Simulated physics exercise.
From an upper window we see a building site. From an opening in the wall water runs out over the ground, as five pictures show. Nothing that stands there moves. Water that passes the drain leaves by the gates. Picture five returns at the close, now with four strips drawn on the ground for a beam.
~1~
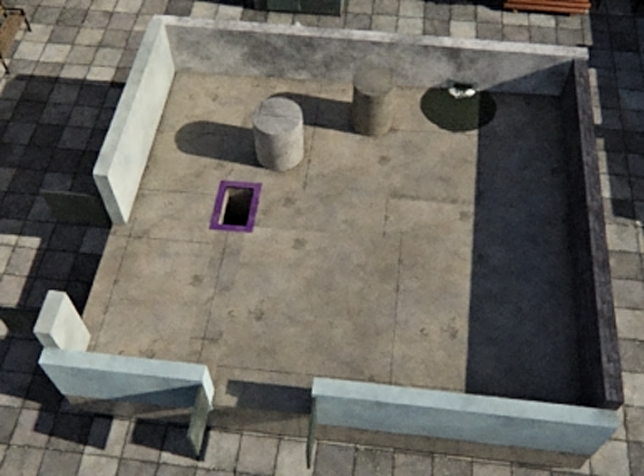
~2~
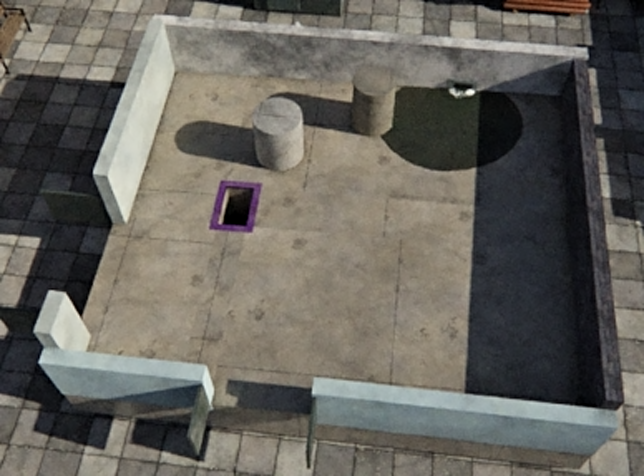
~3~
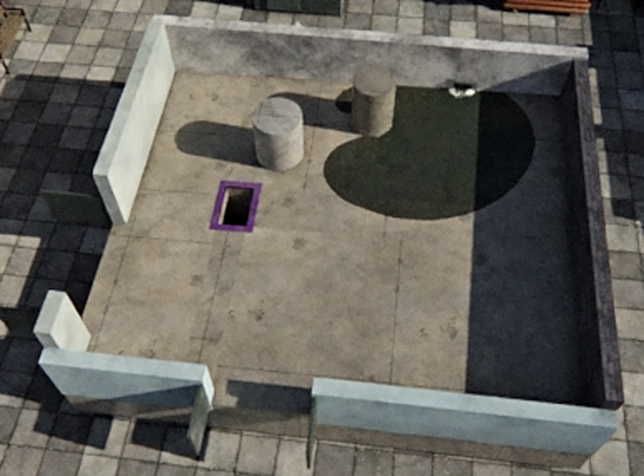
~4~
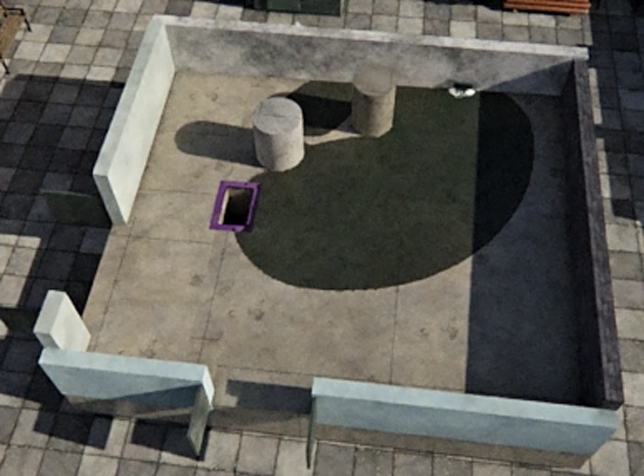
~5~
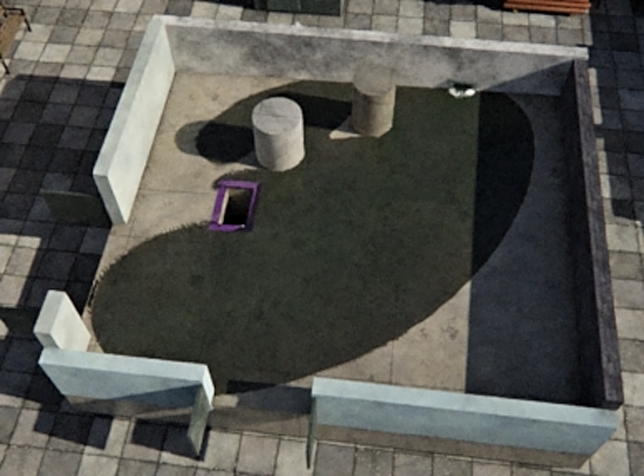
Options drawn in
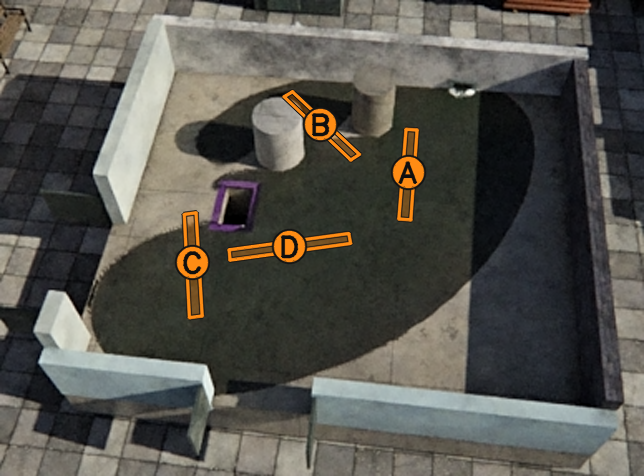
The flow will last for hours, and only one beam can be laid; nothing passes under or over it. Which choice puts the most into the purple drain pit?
I would pick position D.
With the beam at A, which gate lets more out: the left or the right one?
More leaves on the left.
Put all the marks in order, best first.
D, C, B, A.
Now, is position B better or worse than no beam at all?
Position B is worse.
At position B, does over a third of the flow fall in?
No, it does not.
In orange, A from (404, 219) to (411, 129); B from (288, 94) to (355, 157); C from (190, 213) to (195, 316); D from (229, 254) to (349, 238).
With A, about 7 % of the stream goes into the purple drain pit, about 93 % out by the gates.
With B, about 14 % of the stream goes into the purple drain pit, about 85 % out by the gates.
With C, about 21 % of the stream goes into the purple drain pit, about 78 % out by the gates.
With D, about 31 % of the stream goes into the purple drain pit, about 69 % out by the gates.
